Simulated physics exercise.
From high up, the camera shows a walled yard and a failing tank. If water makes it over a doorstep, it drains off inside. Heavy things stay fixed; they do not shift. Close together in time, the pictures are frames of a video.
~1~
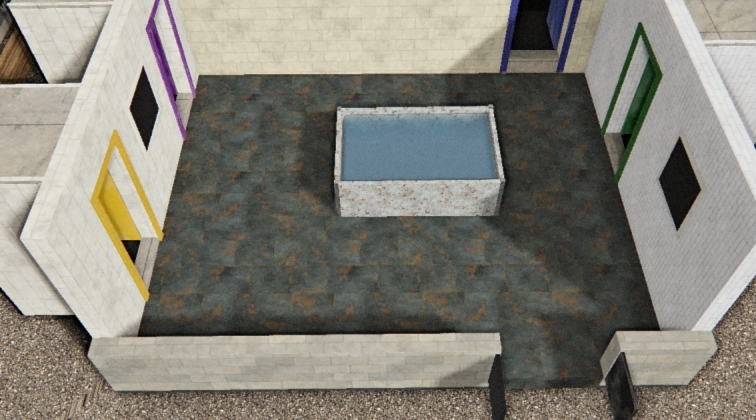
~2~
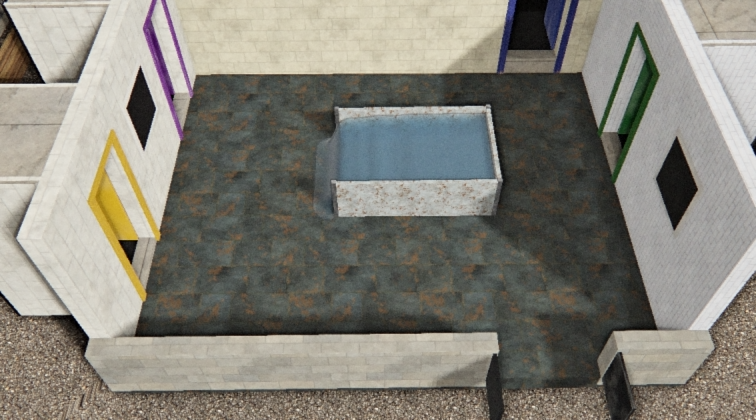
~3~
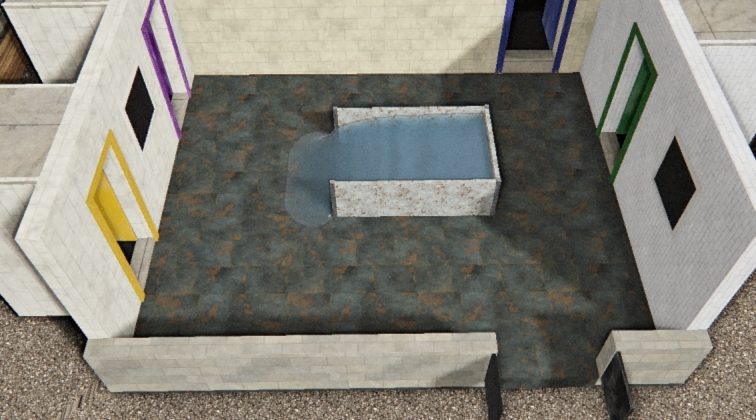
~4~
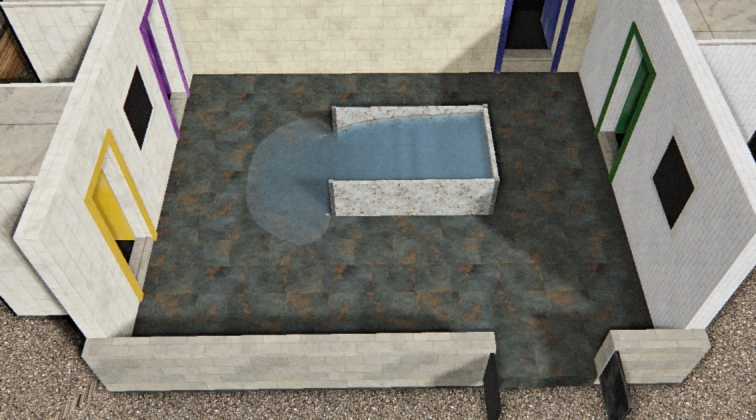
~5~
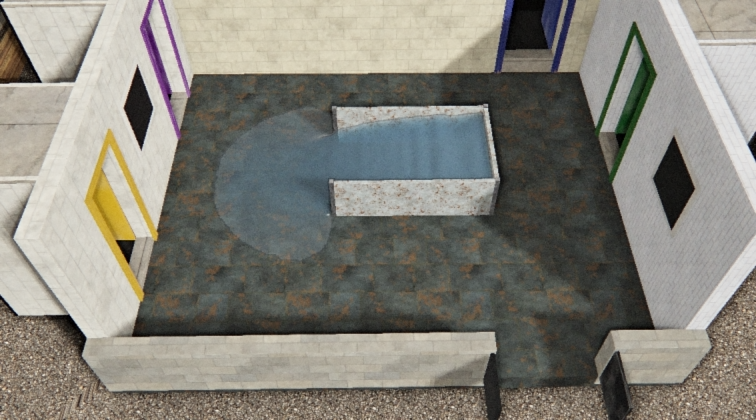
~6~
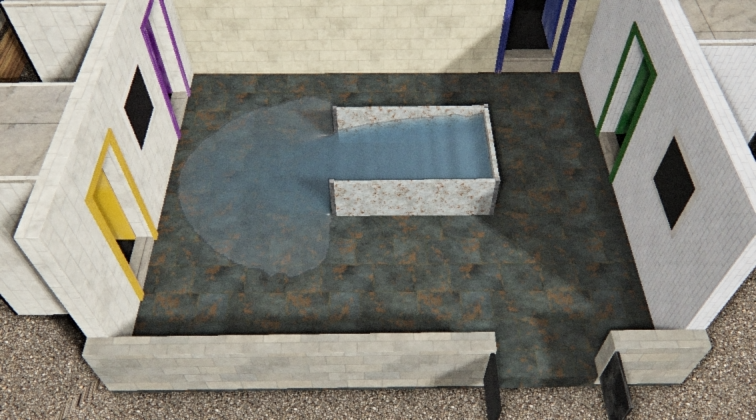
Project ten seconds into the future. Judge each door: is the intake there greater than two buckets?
Purple door, greater; blue door, not greater; yellow door, greater; green door, not greater.
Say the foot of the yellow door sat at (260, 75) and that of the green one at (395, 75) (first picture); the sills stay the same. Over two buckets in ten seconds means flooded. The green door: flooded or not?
Well, the green door doesn't reach it.
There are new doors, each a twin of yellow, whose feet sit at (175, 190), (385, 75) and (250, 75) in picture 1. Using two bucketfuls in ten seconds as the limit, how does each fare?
Door by door: Ends up above, ends up below, ends up above.
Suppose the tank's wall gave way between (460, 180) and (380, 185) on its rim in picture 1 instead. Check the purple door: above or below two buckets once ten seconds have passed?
With the breach moved, the purple one stays within limits.
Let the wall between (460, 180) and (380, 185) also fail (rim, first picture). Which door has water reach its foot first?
I'd pick the yellow-painted one.
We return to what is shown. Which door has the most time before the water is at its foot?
It's the one in green.
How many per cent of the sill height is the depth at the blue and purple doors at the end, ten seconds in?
Approx. 20 % followed by 20 %.
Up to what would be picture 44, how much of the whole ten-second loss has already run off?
Near 80 in a hundred.
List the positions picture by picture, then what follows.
The first picture shows still water in the tank at (417, 147).
In the second picture, water pours out at (339, 166) and has run to a hidden place.
In the third picture, the front is at (319, 134), out from the gap at (338, 169).
In the fourth picture, the front is at (261, 147), out from the gap at (337, 169).
In the fifth picture, water pours out at (337, 170) and has run to (219, 202).
In the sixth picture, the front is at (183, 190), out from the gap at (337, 170).
A moment on, water covers 30 % of the floor; the purple door wet at the sill, nothing in, the blue door not reached, the yellow door wet at the sill, nothing in, the green door not reached.
Next, water covers 35 % of the floor; the purple door over two buckets in, the blue door not reached, the yellow door under two buckets in, the green door not reached.
Then, water covers 45 % of the floor; the purple door over two buckets in, the blue door not reached, the yellow door over two buckets in, the green door not reached.
Later, water covers 90 % of the floor; the purple door over two buckets in, the blue door wet at the sill, nothing in, the yellow door over two buckets in, the green door wet at the sill, nothing in.
In the end, water covers 95 % of the floor; the purple door over two buckets in, the blue door wet at the sill, nothing in, the yellow door over two buckets in, the green door wet at the sill, nothing in.
